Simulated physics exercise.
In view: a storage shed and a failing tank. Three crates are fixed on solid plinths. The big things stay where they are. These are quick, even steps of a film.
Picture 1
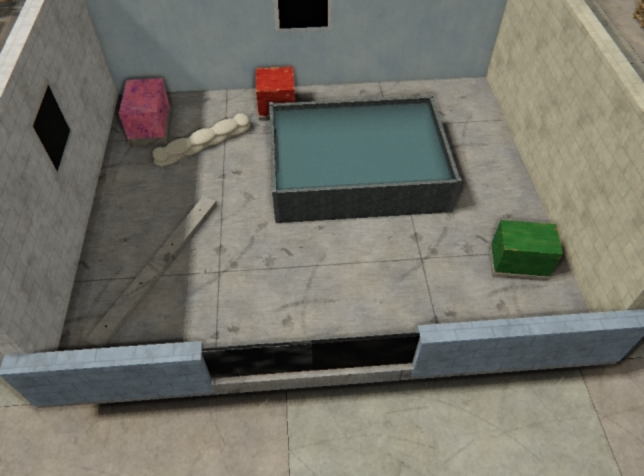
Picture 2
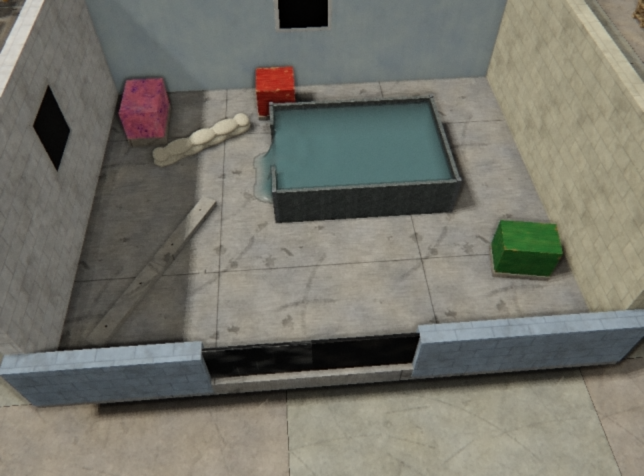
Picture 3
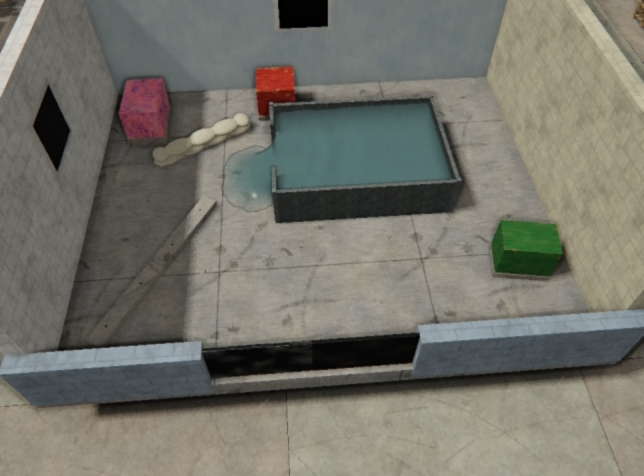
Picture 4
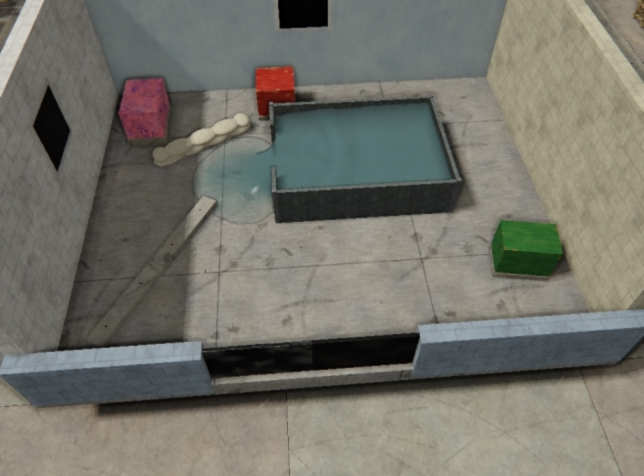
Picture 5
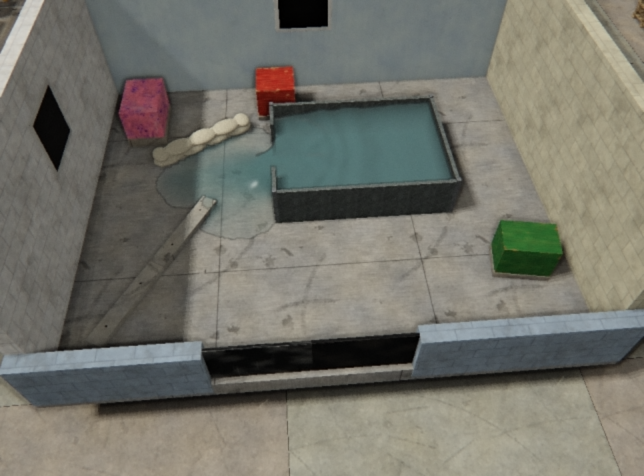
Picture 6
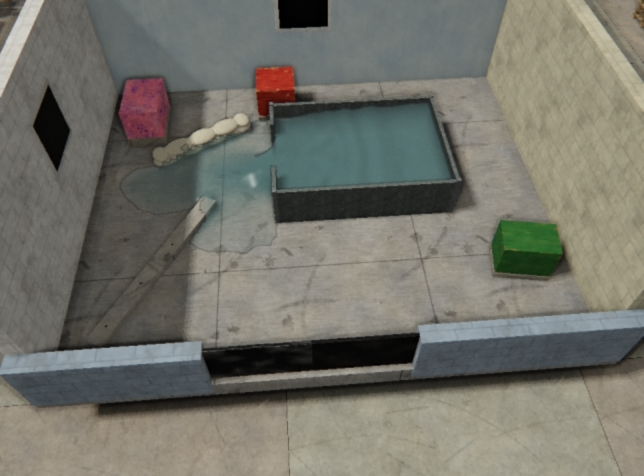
A roofless storage shed with pale walls and a stained slab floor is seen from high above its low front wall by a still camera. A grey tank of blue-green water stands near the middle, with a red box behind, a pink box and pale lumpy row left, a plank front-left, and a green box right. Water escapes the tank's left side and spreads leftward across the floor, between the row and plank.
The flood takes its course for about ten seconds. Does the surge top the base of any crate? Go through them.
The pink crate stays dry; the red crate gets wet; the green crate gets wet.
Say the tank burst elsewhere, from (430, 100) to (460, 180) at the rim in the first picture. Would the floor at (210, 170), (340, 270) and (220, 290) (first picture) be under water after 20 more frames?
In that order: Clear, covered, dry.
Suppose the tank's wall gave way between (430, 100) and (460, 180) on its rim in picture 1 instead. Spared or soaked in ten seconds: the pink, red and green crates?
One by one: The pink crate keeps dry, the red crate is wetted, the green crate is topped.
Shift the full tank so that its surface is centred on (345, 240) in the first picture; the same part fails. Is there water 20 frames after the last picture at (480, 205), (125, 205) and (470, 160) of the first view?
In that order: Dry, covered, free of water.
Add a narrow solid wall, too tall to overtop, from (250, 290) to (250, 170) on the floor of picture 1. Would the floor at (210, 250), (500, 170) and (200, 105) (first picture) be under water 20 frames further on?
One after the other: Clear, free of water, flooded.
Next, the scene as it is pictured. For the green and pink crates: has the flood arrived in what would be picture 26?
One by one: Green: Untouched; pink: Yes.
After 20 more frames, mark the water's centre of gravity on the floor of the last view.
Around (266, 194).
A moment on, water covers 20 % of the floor; the pink crate not reached, the red crate water round its plinth, the green crate not reached.
Next, water covers 35 % of the floor; the pink crate water round its plinth, the red crate water round its plinth, the green crate not reached.
Then, water covers 40 % of the floor; the pink crate water round its plinth, the red crate water round its plinth, the green crate not reached.
Later, water covers 80 % of the floor; the pink crate water round its plinth, the red crate water round its plinth, the green crate water round its plinth.
In the end, water covers 95 % of the floor; the pink crate stayed above the water, the red crate was topped, the green crate was topped.
